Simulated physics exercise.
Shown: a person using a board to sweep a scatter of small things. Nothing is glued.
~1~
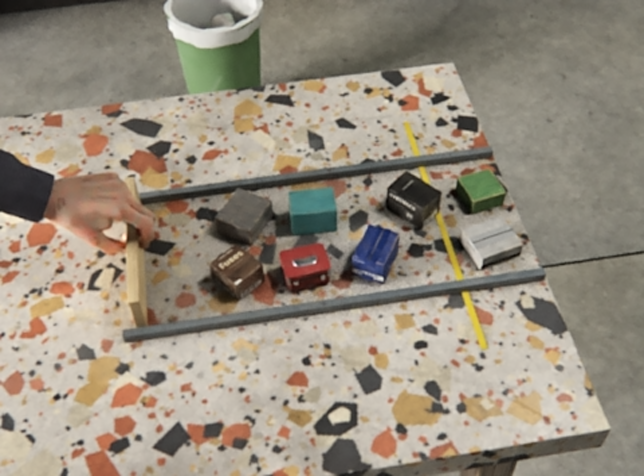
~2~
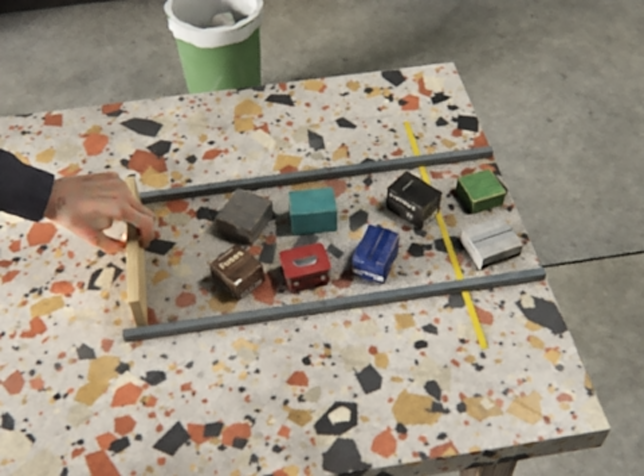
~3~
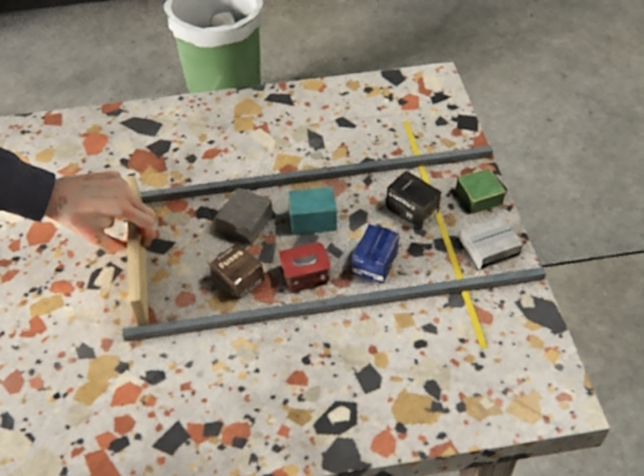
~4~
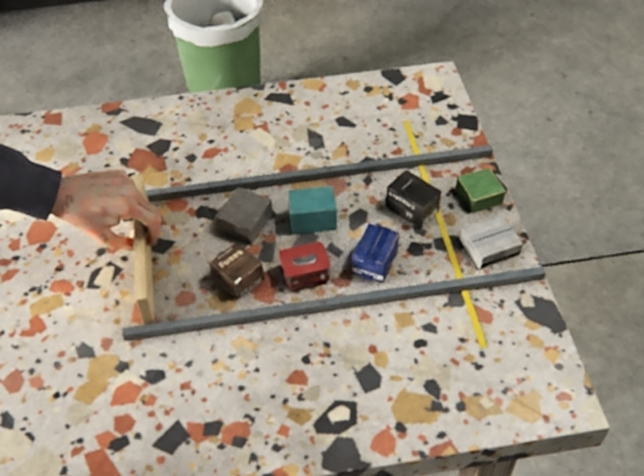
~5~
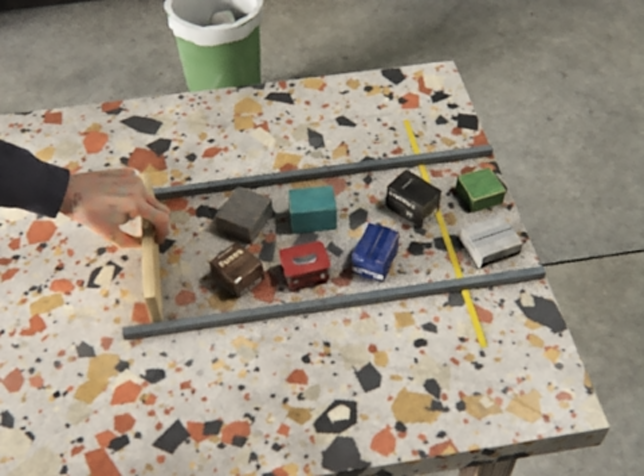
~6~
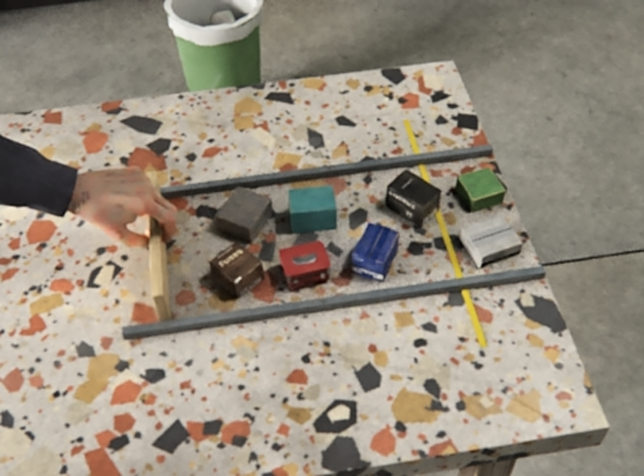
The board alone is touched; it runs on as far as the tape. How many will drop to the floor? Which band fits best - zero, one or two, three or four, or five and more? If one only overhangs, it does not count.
Lost: More than two, under five.
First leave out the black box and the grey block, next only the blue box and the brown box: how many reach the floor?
The counts would be 2 and 2.
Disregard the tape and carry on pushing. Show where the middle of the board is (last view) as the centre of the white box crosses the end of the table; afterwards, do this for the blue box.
The middle is at (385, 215) when it's the white box, and at (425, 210) when it's the blue box.
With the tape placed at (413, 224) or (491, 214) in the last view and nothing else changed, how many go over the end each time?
It comes to 2, then 6.
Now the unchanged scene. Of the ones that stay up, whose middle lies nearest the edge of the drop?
Result: Turquoise block.
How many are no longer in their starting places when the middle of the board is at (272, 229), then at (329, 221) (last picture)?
Well, it's 5 at the first one and 6 at the second.
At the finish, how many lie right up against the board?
It adds up to 2.
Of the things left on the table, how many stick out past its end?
The count is 1.
A little later, none off yet; green block at rest near (480, 190); white box at rest near (491, 241); black box at rest near (413, 198).
Next, none off yet; green block at rest near (482, 189); white box moving near (497, 240); black box shifted about its own width near (449, 193).
When it is over, the number that fall off is three or four; down, blue box, black box, white box and green block.
